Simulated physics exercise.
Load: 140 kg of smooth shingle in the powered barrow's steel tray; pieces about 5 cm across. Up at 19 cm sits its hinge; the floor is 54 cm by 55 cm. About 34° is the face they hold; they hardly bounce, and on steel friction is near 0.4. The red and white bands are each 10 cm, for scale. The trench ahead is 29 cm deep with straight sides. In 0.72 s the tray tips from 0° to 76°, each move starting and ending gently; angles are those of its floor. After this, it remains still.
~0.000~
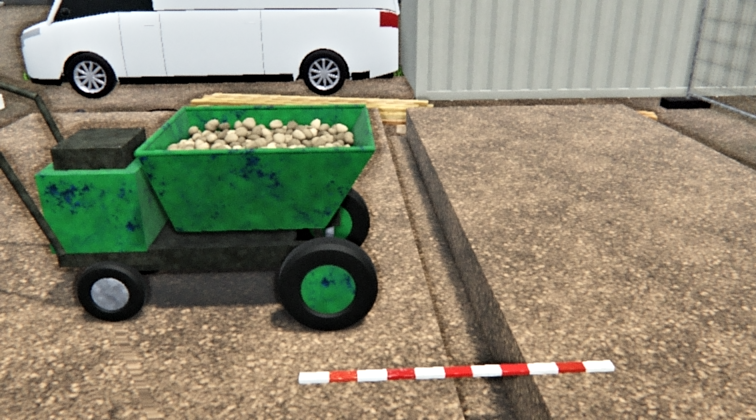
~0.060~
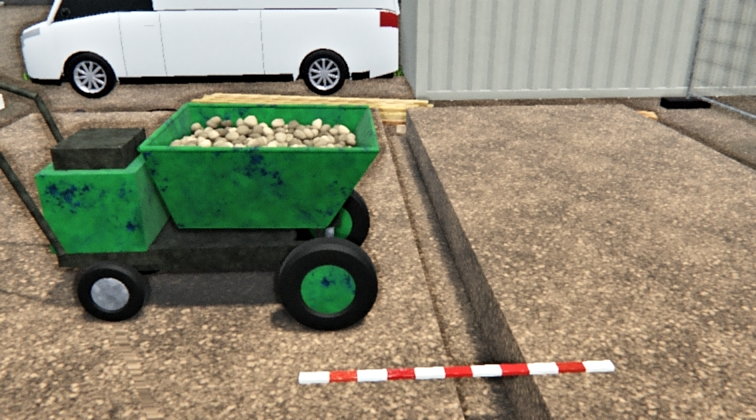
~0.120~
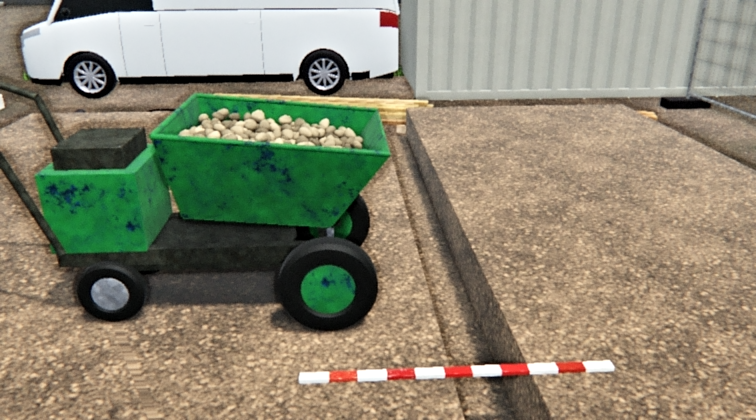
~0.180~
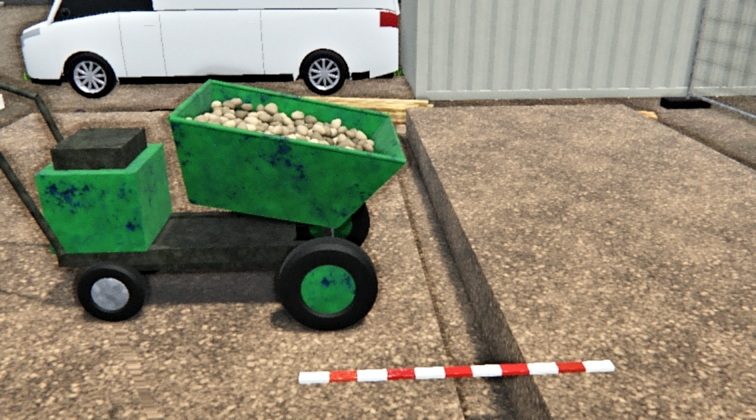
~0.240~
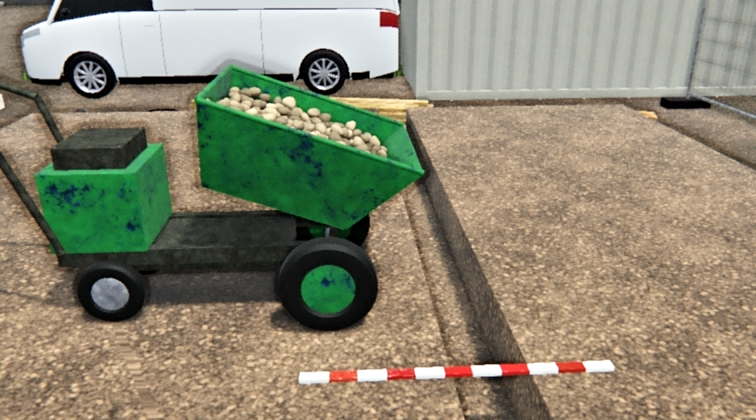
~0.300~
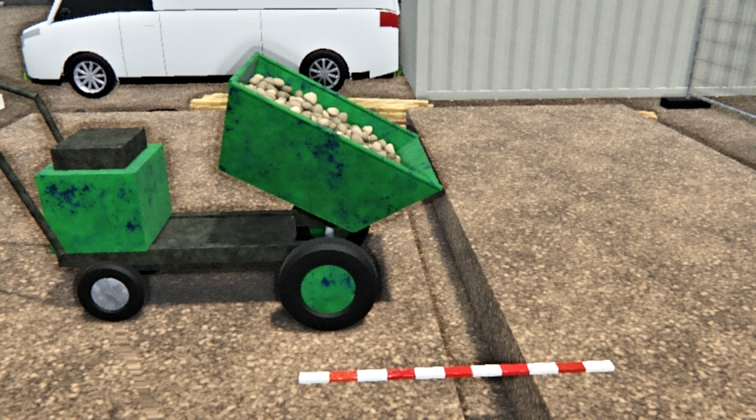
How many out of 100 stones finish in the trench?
About 37 of them.
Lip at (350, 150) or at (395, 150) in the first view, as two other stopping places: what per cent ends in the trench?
First some 55, then 20 per cent.
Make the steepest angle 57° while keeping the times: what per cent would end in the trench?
I'd expect around 20 in a hundred.
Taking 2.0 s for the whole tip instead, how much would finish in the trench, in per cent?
About 50 percent, I'd say.
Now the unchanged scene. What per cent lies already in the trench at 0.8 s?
Around 10 per cent of it, at that instant.
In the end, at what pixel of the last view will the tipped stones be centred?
Somewhere around (524, 276) in the last picture.
After 0.5 s the floor is at 64°; 100 % in the tray; the foremost stones are at (462, 229).
After 0.8 s the floor is at 76°; 59 % in the tray, 8 % in the trench, 33 % past the trench; the foremost stones are at (565, 282).
After 1.2 s the floor is at 76°; 18 % in the tray, 19 % in the trench, 64 % past the trench; the foremost stones are at (730, 261).
After 3.1 s the floor is at 76°; 0 % in the tray, 37 % in the trench, 63 % past the trench; the foremost stones are past the picture's edge.
